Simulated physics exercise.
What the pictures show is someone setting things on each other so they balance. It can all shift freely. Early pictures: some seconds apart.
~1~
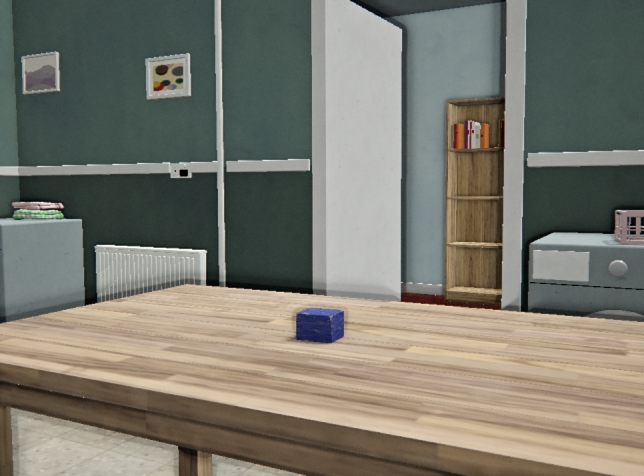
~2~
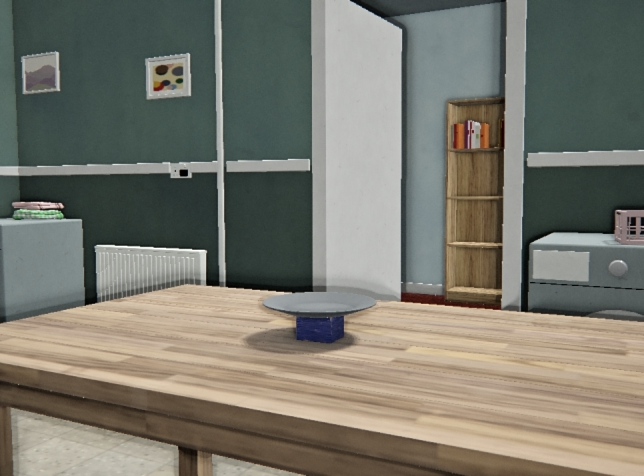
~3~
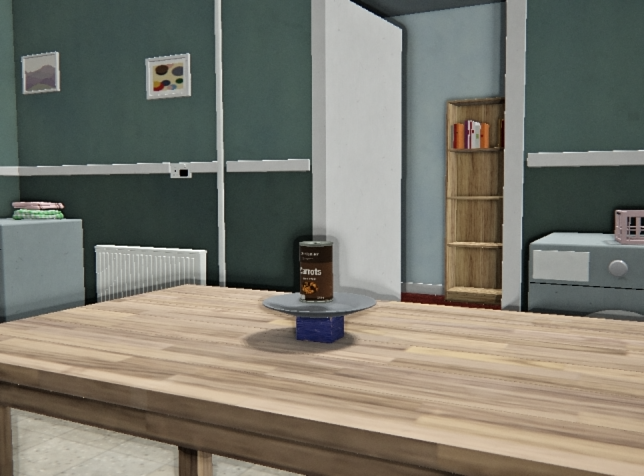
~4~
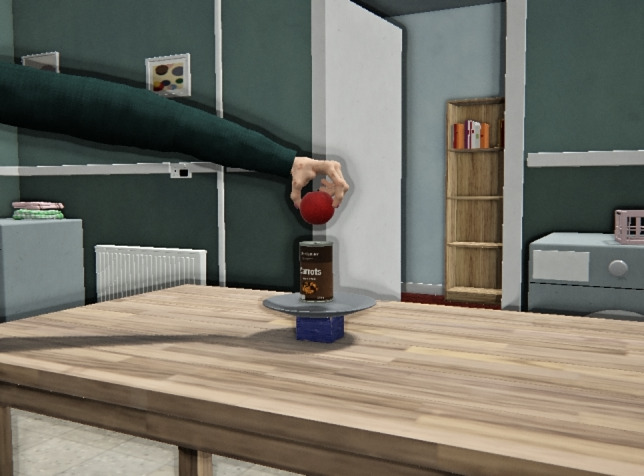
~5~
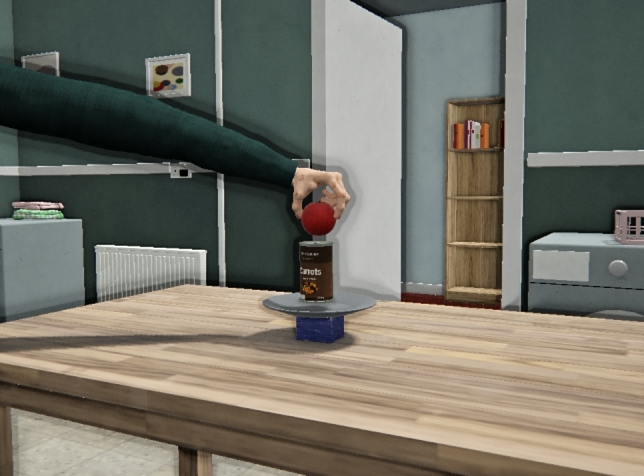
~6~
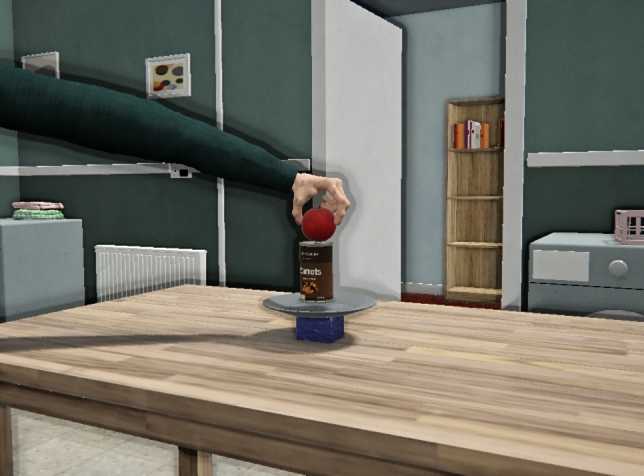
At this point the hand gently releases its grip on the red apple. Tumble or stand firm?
Steady.
Then, 0.40 s on from there, no change.
Then, 1.10 s on from there, red apple resting near (318, 225).
In the end, all 4 unmoved. At the end, from the last picture's camera, red apple near (318, 225). The pile stays up.
